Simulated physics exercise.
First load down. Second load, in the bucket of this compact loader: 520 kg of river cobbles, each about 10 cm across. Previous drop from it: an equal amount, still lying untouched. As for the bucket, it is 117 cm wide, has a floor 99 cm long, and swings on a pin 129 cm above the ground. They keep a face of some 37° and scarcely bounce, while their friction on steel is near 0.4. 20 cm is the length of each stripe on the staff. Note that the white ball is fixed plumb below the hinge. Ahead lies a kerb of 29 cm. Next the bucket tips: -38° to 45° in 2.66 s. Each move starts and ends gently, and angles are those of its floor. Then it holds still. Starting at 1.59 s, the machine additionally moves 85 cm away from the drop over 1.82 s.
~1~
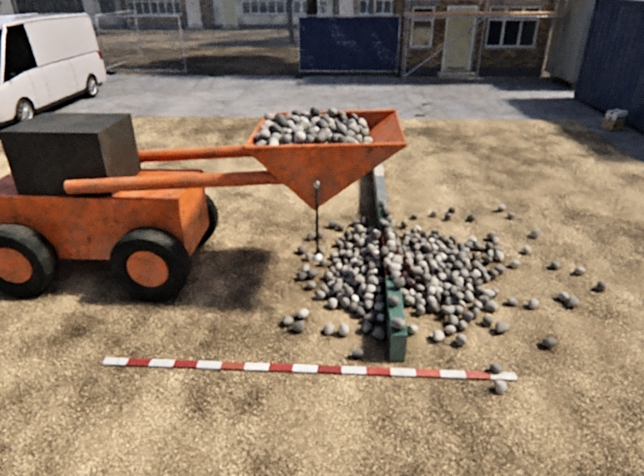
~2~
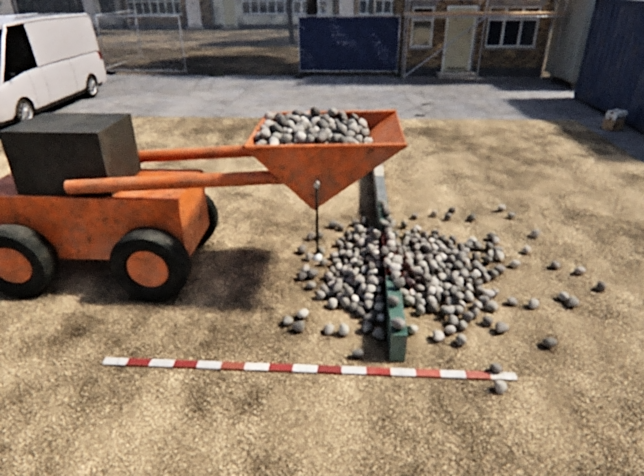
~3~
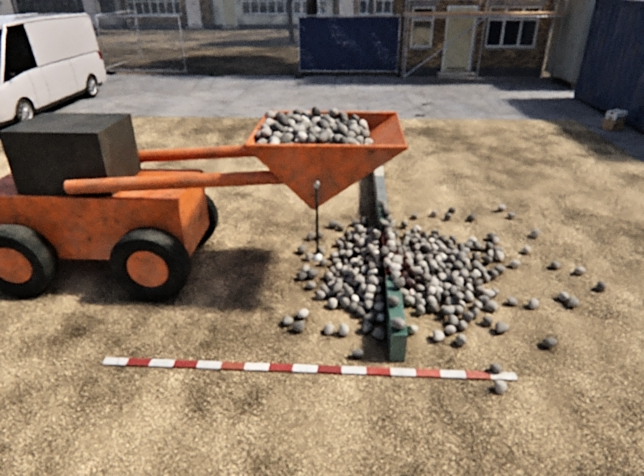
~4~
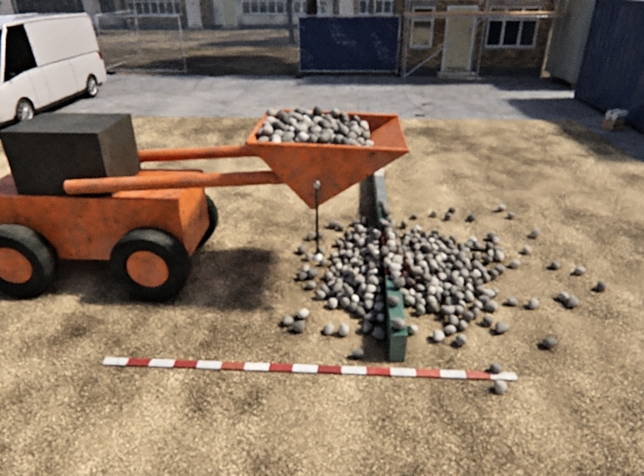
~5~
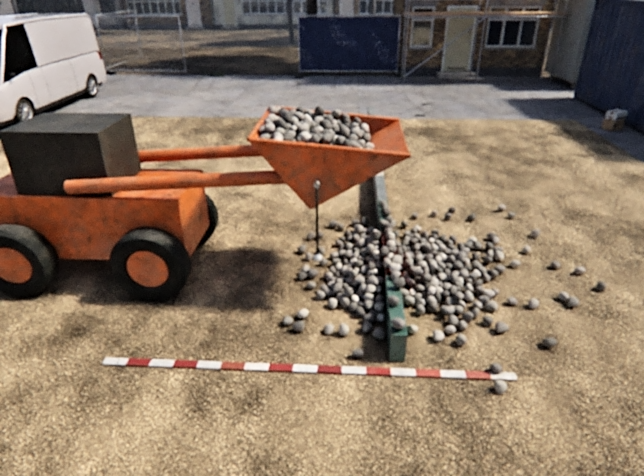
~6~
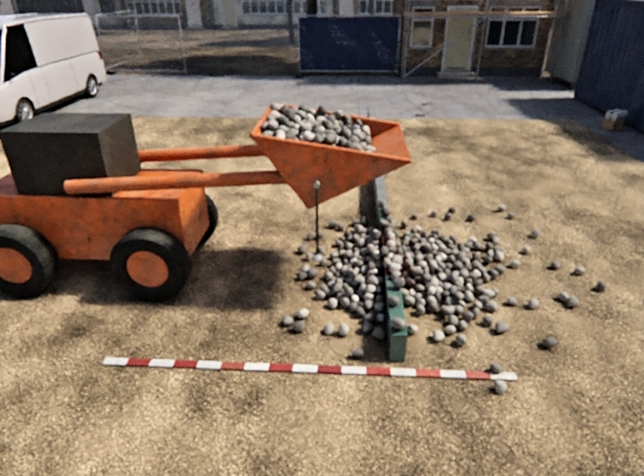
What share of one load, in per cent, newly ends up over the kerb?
33 %.
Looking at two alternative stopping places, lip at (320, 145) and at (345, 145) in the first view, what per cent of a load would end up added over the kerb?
The first position would add some 0 per cent, the second some 0.
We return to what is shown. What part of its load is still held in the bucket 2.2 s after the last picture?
About 0 per cent is held.
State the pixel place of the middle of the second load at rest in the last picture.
The middle lies near (363, 263) in the last picture.
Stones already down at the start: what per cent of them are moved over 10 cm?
Some 10 percent, give or take.
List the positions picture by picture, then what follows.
In the first picture, the bucket is at -38°, its lip at (406, 144); the top of the load is at (298, 118). The earlier load is highest near (391, 262), 35 cm above ground level, 48 % on this side of the kerb, 52 % over the kerb.
In the second picture, the bucket is at -38°, its lip at (407, 145); the top of the load is at (295, 117).
The third picture shows lip at (408, 147), floor tilted -36°, highest stones at (296, 116).
In the fourth picture, the bucket is at -34°, its lip at (409, 151); the top of the load is at (289, 116).
In the fifth picture, the bucket is at -31°, its lip at (410, 156); the top of the load is at (291, 115).
The sixth picture shows lip at (411, 161), floor tilted -27°, highest stones at (290, 113).
Then, 1.4 s after the last picture the floor is at 32°; in per cent of one load, 73 in the bucket, 66 on this side of the kerb, 61 over the kerb; the foremost stones are at (549, 255).
Then, 2.2 s after the last picture the floor is at 45°; in per cent of one load, 0 in the bucket, 115 on this side of the kerb, 85 over the kerb; the foremost stones are at (549, 255).
Then, 3.3 s after the last picture the floor is at 45°; in per cent of one load, 0 in the bucket, 115 on this side of the kerb, 85 over the kerb; the foremost stones are at (549, 255).
Then, 6.1 s after the last picture the floor is at 45°; in per cent of one load, 0 in the bucket, 115 on this side of the kerb, 85 over the kerb; the foremost stones are at (549, 255). Net gain over the kerb, 33.
